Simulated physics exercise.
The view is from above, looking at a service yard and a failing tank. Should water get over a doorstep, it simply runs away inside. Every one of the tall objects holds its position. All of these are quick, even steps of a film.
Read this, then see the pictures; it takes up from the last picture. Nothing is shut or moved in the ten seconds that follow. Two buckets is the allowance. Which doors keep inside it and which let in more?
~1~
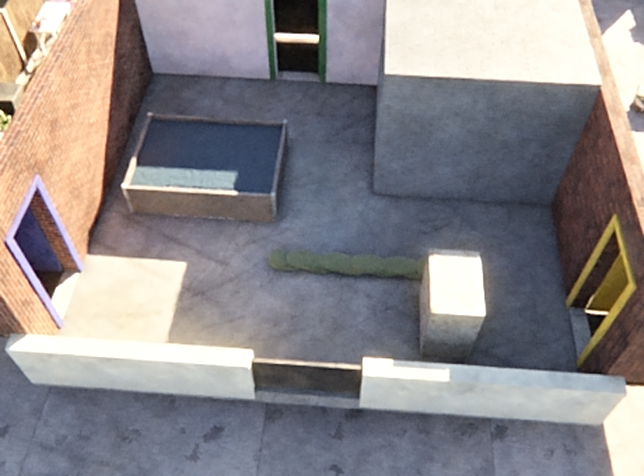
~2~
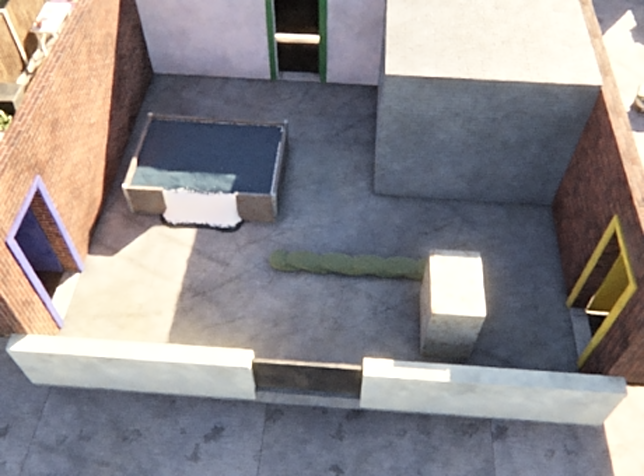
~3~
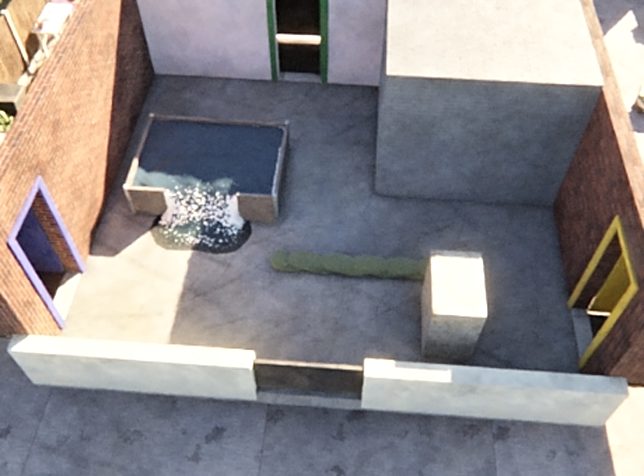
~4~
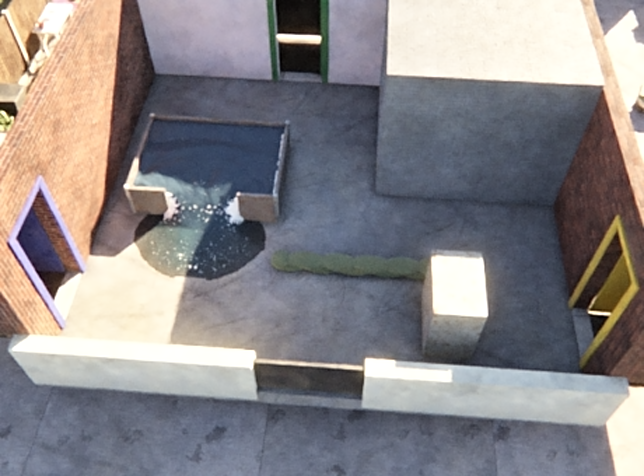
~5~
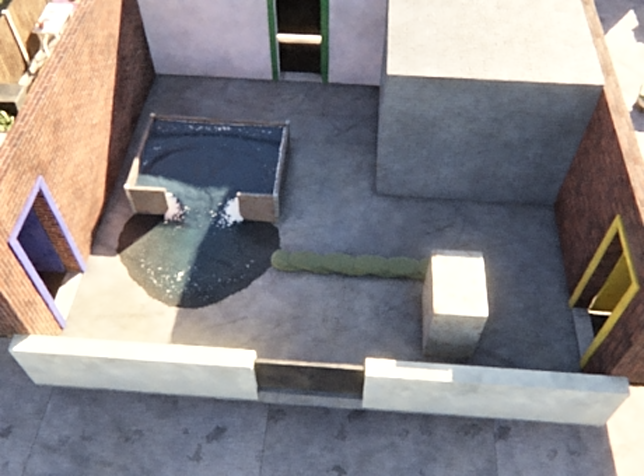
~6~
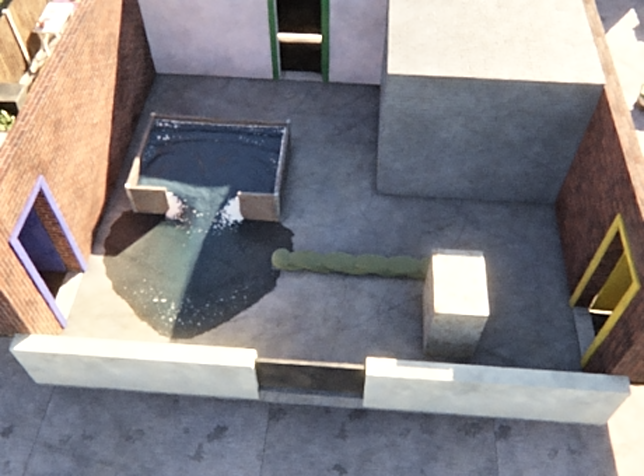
Result: Blue door: Over two buckets, yellow door: Over two buckets, green door: Two buckets at most.
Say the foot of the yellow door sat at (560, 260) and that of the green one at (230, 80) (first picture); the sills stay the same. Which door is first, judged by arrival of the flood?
That is the blue door.
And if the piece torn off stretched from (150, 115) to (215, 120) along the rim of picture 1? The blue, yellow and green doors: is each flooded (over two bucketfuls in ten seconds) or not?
The blue one falls short; the yellow one falls short; the green one tops the mark.
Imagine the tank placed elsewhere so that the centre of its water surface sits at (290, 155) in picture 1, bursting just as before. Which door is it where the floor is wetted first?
The door marked blue.
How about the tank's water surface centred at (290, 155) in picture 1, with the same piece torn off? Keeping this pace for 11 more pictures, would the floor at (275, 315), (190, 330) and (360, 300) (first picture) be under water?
Soaked, soaked, soaked.
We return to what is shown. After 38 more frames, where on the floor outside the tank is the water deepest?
Somewhere close to (413, 386).
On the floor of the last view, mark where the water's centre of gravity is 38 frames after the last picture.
I'd say around (256, 268).
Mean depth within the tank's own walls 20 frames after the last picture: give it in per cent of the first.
I'd put it at some 40 per cent.
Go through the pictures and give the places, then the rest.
Still water in the water tank at (209, 156), in the first picture.
Water pours out at (203, 208) and has run to (165, 218), in the second picture.
Water pours out at (205, 210) and has run to (235, 246), in the third picture.
Water pours out at (205, 209) and has run to (211, 274), in the fourth picture.
The front is at (171, 301), out from the gap at (205, 209), in the fifth picture.
Water pours out at (206, 208) and has run to (191, 333), in the sixth picture.
A moment on, water covers 25 % of the floor; the blue door wet at the sill, nothing in, the yellow door not reached, the green door not reached.
Next, water covers 25 % of the floor; the blue door under two buckets in, the yellow door not reached, the green door not reached.
Then, water covers 35 % of the floor; the blue door over two buckets in, the yellow door not reached, the green door not reached.
Later, water covers 55 % of the floor; the blue door far over two buckets in, the yellow door under two buckets in, the green door not reached.
In the end, water covers 75 % of the floor; the blue door far over two buckets in, the yellow door over two buckets in, the green door not reached.
